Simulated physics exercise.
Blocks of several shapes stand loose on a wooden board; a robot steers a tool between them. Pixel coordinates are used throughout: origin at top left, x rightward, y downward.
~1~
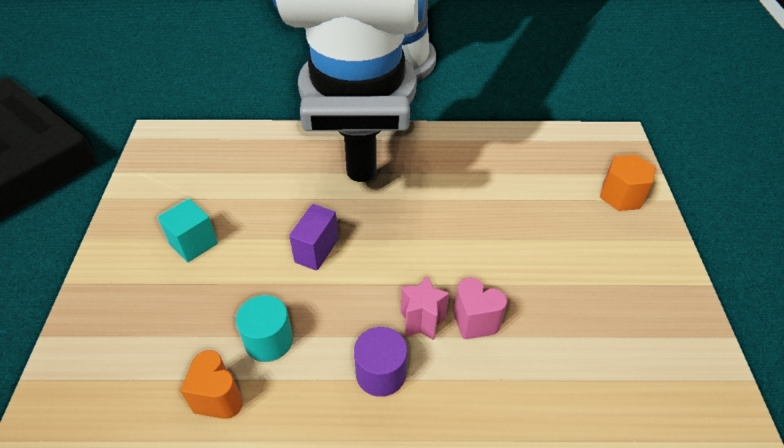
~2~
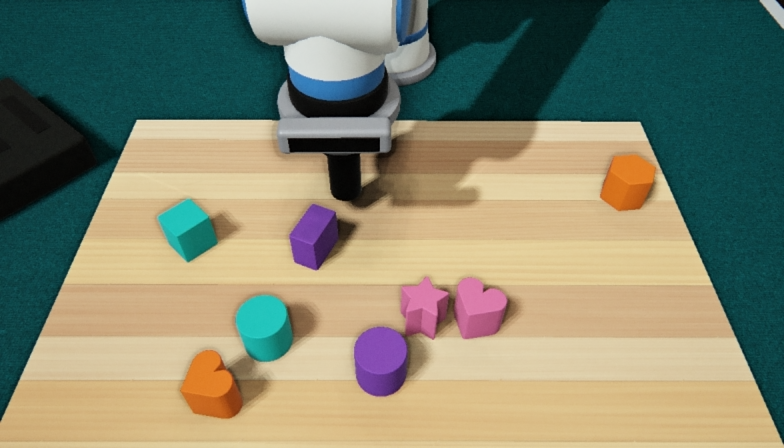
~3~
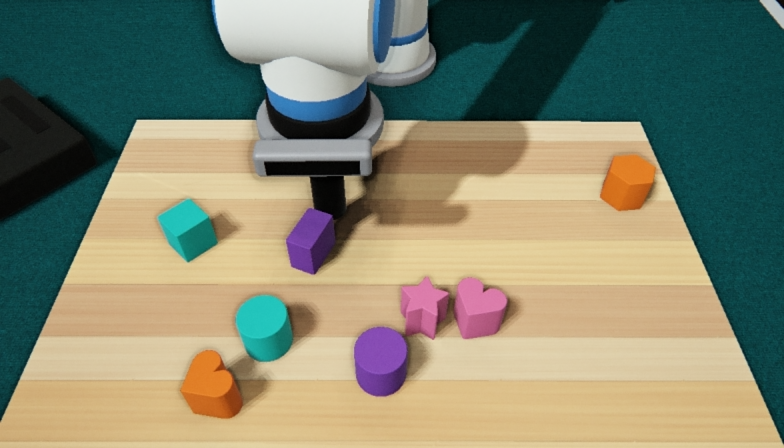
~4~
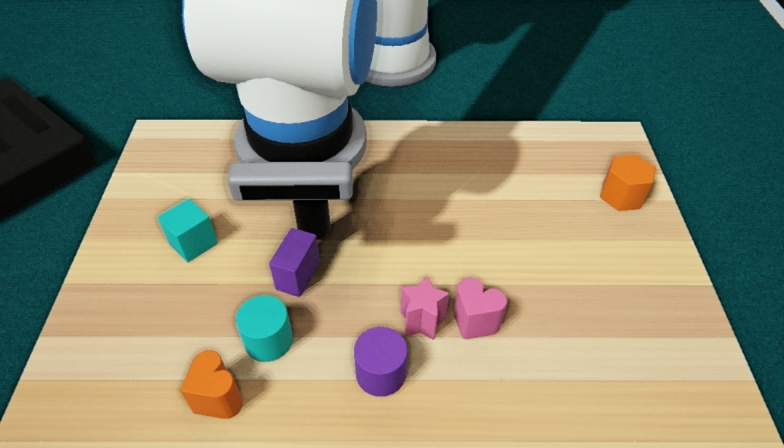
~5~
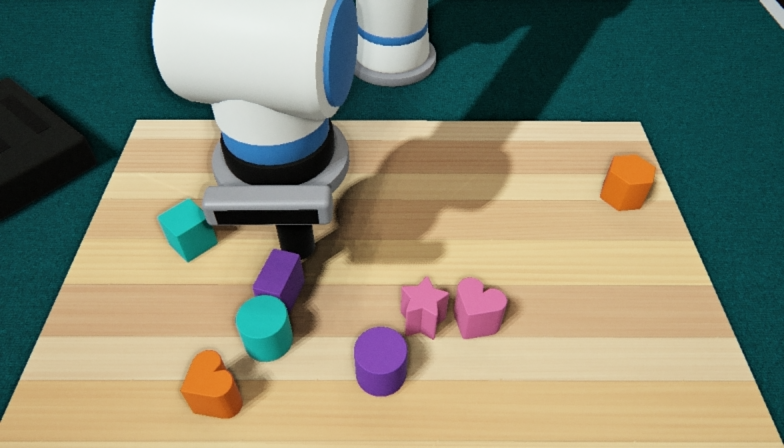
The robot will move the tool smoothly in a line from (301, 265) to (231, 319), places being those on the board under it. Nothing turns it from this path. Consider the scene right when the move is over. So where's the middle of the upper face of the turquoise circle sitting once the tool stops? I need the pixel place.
It sits at (252, 378).
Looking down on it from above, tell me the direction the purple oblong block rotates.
From above, the purple oblong block will be seen to turn anti-clockwise.
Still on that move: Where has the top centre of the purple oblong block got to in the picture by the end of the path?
Most likely (227, 335).
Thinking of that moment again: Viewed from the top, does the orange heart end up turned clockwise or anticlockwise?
The sense of turning is clockwise.
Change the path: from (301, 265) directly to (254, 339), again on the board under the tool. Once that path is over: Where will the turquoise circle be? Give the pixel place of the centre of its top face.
Just about (234, 412).
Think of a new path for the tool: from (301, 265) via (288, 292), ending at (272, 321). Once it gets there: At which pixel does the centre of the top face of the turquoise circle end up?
Final place: (234, 388).
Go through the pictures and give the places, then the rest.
The first frame shows lower end of the tool at (362, 172), tops of blocks, orange heart at (207, 375), turquoise circle at (261, 316), purple oblong block at (313, 223).
The second frame shows tool at (346, 191), blocks as before.
The third frame shows tool at (330, 209), purple oblong block at (310, 227).
The fourth frame shows tool at (314, 228), purple oblong block at (293, 249).
The fifth frame shows tool at (298, 248), orange heart at (207, 375), turquoise circle at (261, 316), purple oblong block at (277, 270).
The first path, step by step. Halfway along, tool at (262, 274); turquoise circle at (248, 350); purple oblong block at (249, 303), turned 25° anticlockwise.
At the end, tool at (225, 303); orange heart at (203, 384), turned 20° clockwise; turquoise circle at (252, 378); purple oblong block at (227, 335), turned 60° anticlockwise.
